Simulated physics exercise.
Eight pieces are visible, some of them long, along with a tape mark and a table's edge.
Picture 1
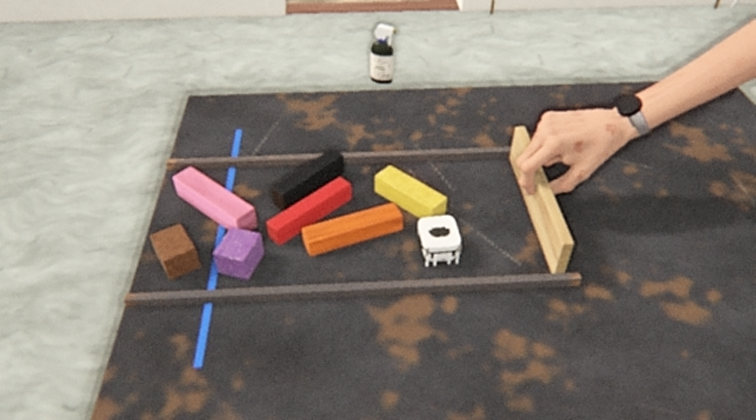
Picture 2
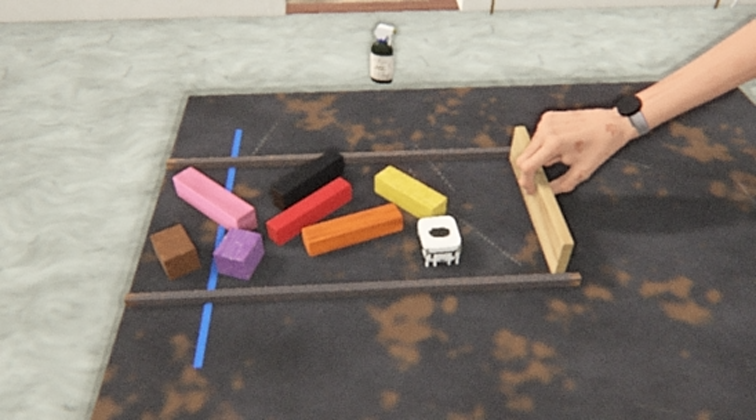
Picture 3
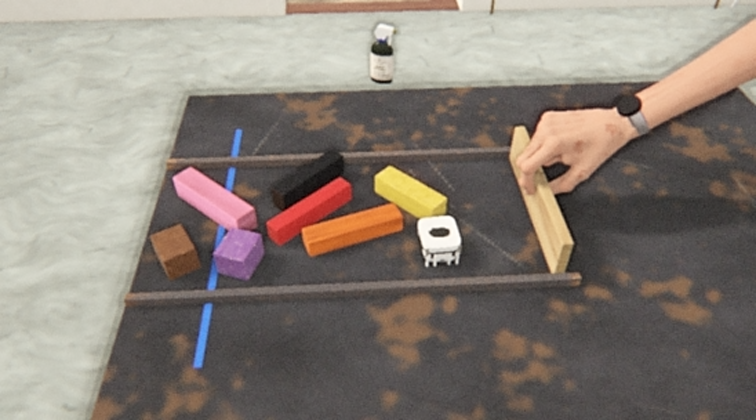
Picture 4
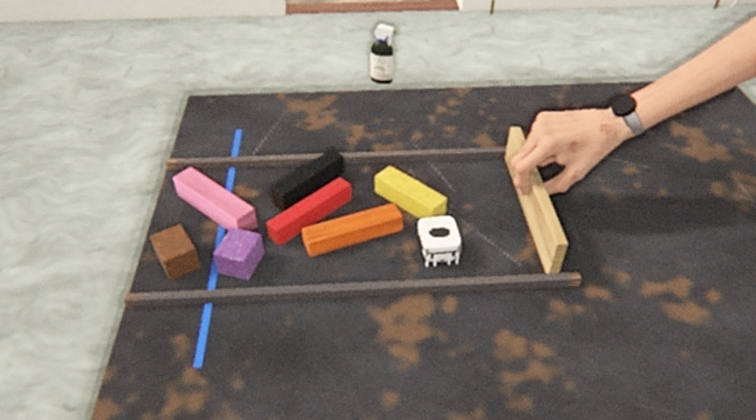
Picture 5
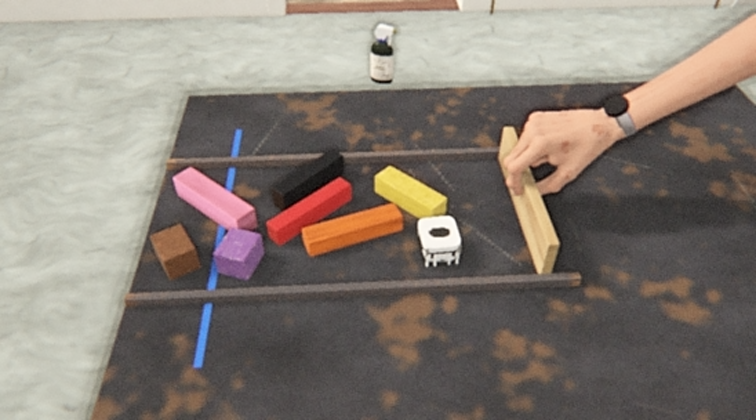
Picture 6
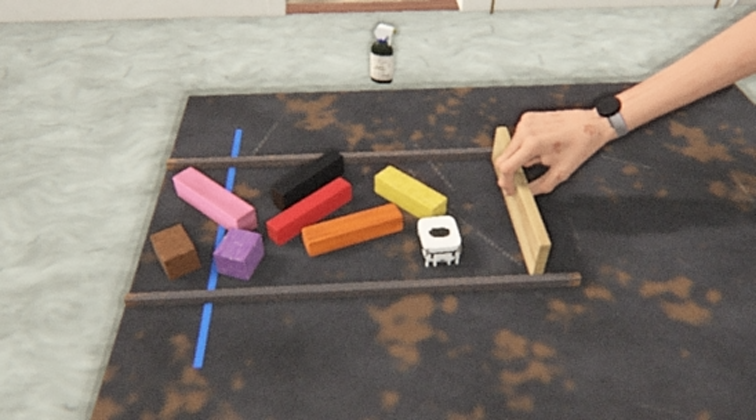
On a dark tabletop, a hand slides a wooden board slightly left toward still, colourful blocks.
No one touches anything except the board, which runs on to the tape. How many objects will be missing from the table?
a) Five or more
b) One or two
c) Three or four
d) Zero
c, three or four.
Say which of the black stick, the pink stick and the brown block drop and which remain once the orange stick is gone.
Final state: Black stick in place, pink stick off, brown block off.
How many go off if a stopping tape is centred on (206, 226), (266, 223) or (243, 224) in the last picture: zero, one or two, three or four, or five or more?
Per place, in order: Either three or four; none at all; just one or two.
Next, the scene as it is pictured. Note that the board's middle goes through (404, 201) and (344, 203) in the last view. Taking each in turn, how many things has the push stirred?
Counts: 3 / 5.
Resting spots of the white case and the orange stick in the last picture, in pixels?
Around (195, 260) and around (164, 251).
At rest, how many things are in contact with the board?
2 end up touching it.
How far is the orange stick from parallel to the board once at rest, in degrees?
About 20 degrees.
A little later, none off yet; brown block at rest near (175, 252); pink stick at rest near (215, 202); purple block at rest near (240, 254).
When it is over, the number that fall off is three or four; down, purple block, pink stick and brown block.
